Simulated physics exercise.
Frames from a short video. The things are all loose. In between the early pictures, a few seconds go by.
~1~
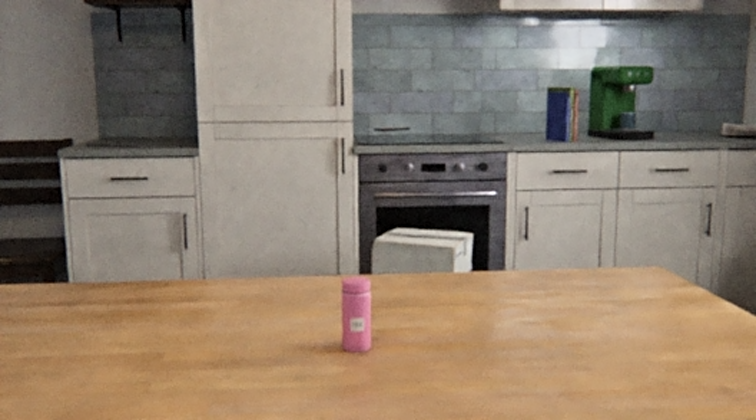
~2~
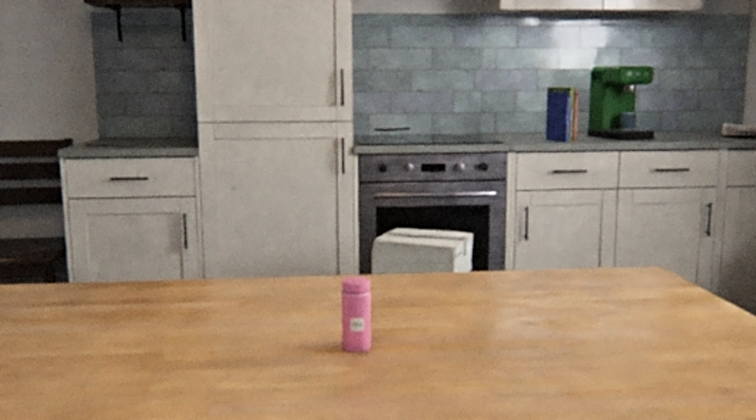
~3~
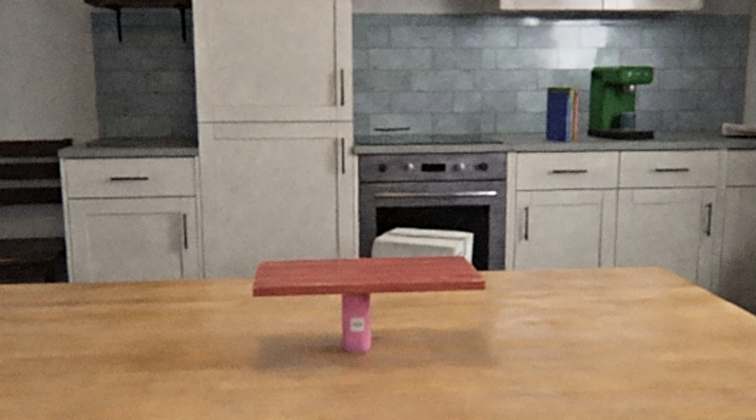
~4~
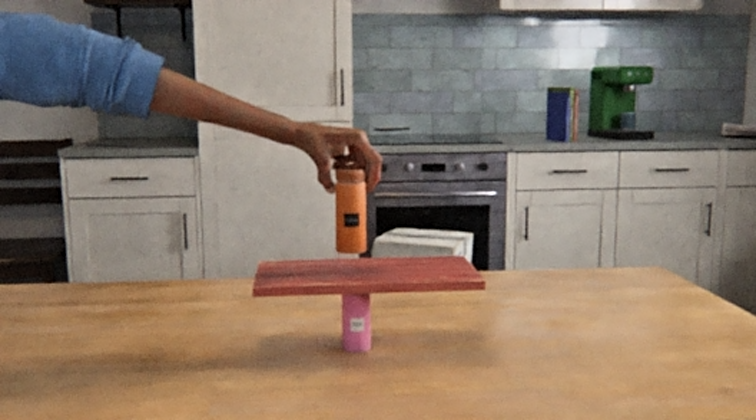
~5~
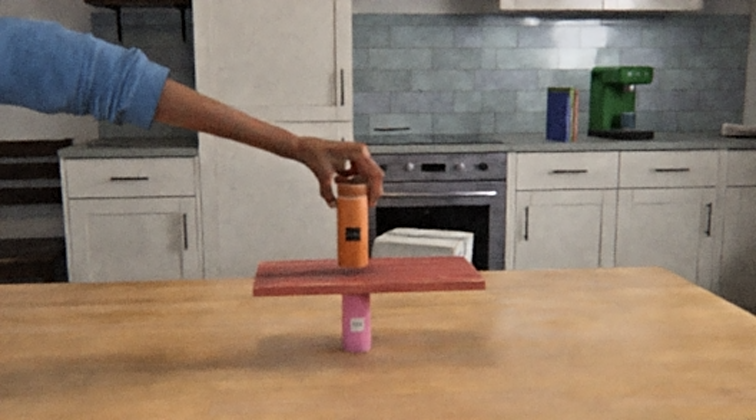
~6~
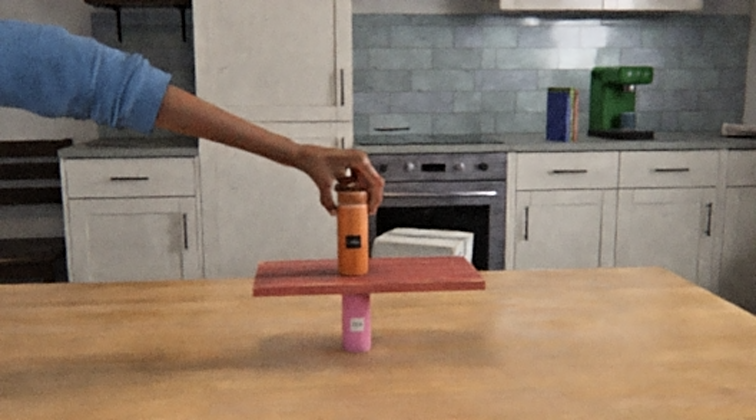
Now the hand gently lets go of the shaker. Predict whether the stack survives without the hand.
The stack is left undisturbed.
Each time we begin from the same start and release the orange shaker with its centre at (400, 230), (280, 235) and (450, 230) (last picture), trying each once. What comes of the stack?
It goes over first, remains upright second and goes over third.
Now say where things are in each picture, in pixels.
In the first frame, the last thing is not in view yet.
In the second frame, the last thing is not in view yet.
In the third frame, the last thing is not in view yet; red board (366, 275).
In the fourth frame, on its way; orange shaker (350, 210); red board (366, 275).
In the fifth frame, on its way; orange shaker (353, 224); red board (366, 275).
In the sixth frame, in place under the hand; orange shaker (353, 232); red board (366, 275).
Then, 0.20 s later than the last frame, all is still.
Then, 0.50 s later than the last frame, orange shaker resting near (353, 232).
When it is over, all 3 as before. End places, in pixels of the last picture, orange shaker near (353, 232). The stack stays up.
